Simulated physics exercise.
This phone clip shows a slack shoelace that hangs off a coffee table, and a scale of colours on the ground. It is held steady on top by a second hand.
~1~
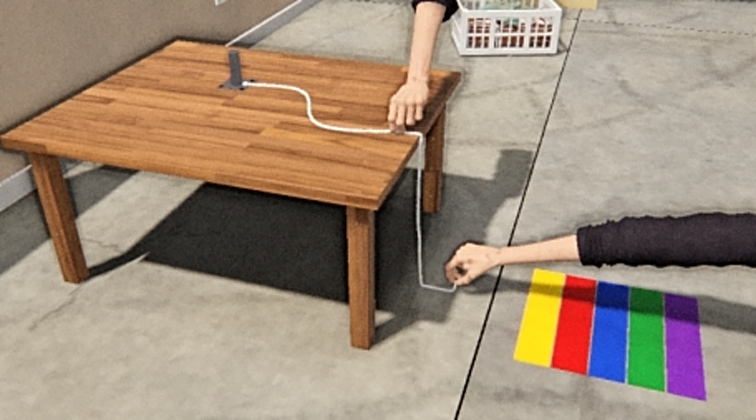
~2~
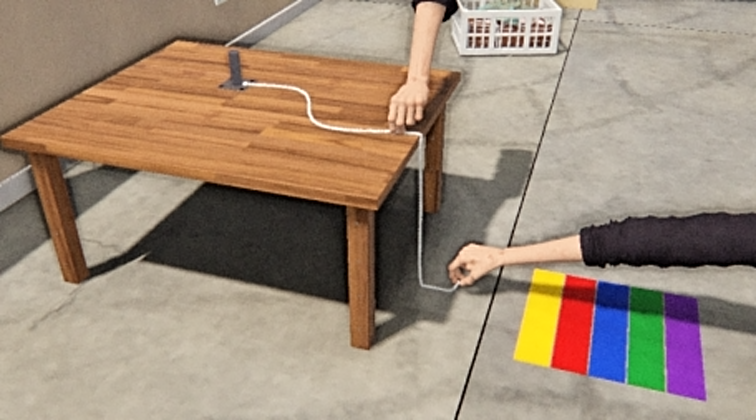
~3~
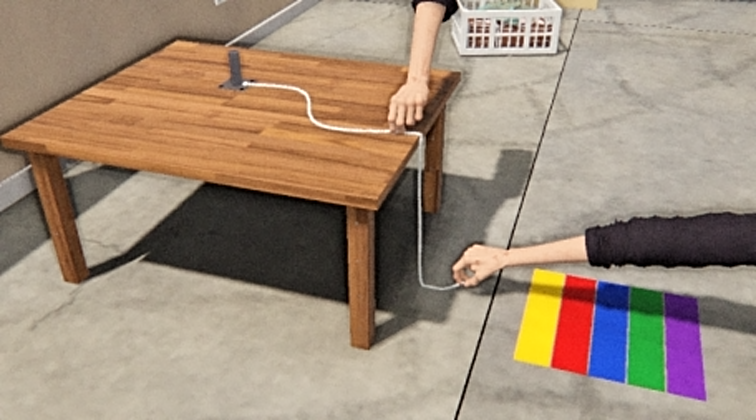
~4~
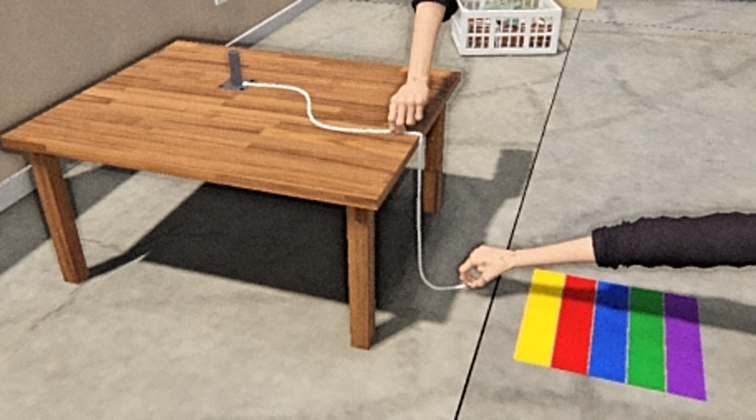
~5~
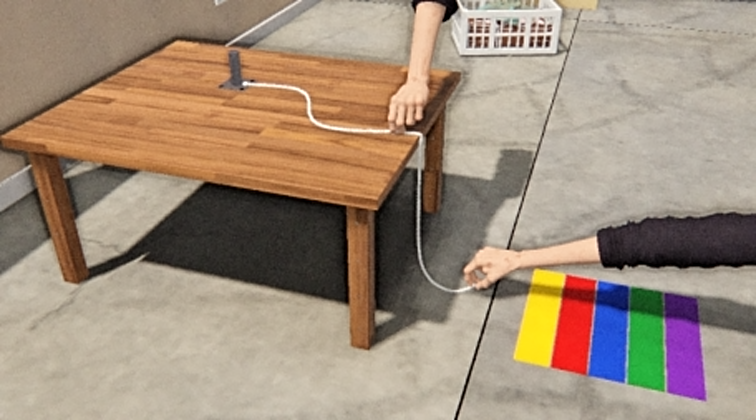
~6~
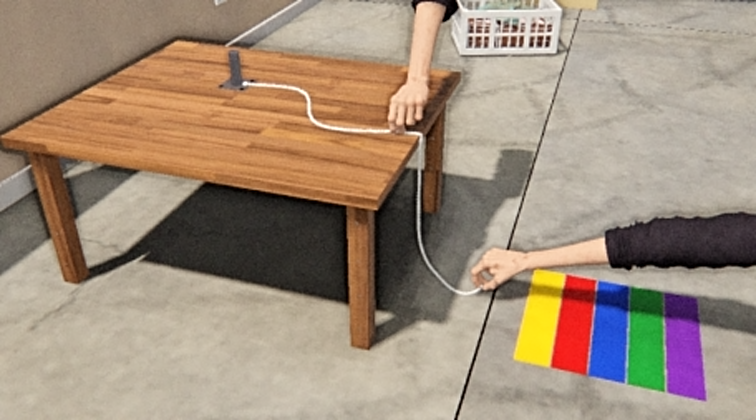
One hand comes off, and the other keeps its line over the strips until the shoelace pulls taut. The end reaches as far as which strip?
As far as the blue strip.
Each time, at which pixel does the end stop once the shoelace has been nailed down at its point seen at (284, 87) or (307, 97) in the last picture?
Try one gives about (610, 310); try two, about (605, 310).
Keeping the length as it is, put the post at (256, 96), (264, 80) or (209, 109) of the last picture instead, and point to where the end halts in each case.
Pixels, try by try: About (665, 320), (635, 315), (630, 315).
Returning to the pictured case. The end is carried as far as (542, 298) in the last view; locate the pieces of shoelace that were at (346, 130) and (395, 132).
(386, 126), then (421, 147).
Soon after, end near (542, 298); over yellow.
After that, end near (587, 306); over red.
At the stop, end near (614, 311); over blue. The blue one.
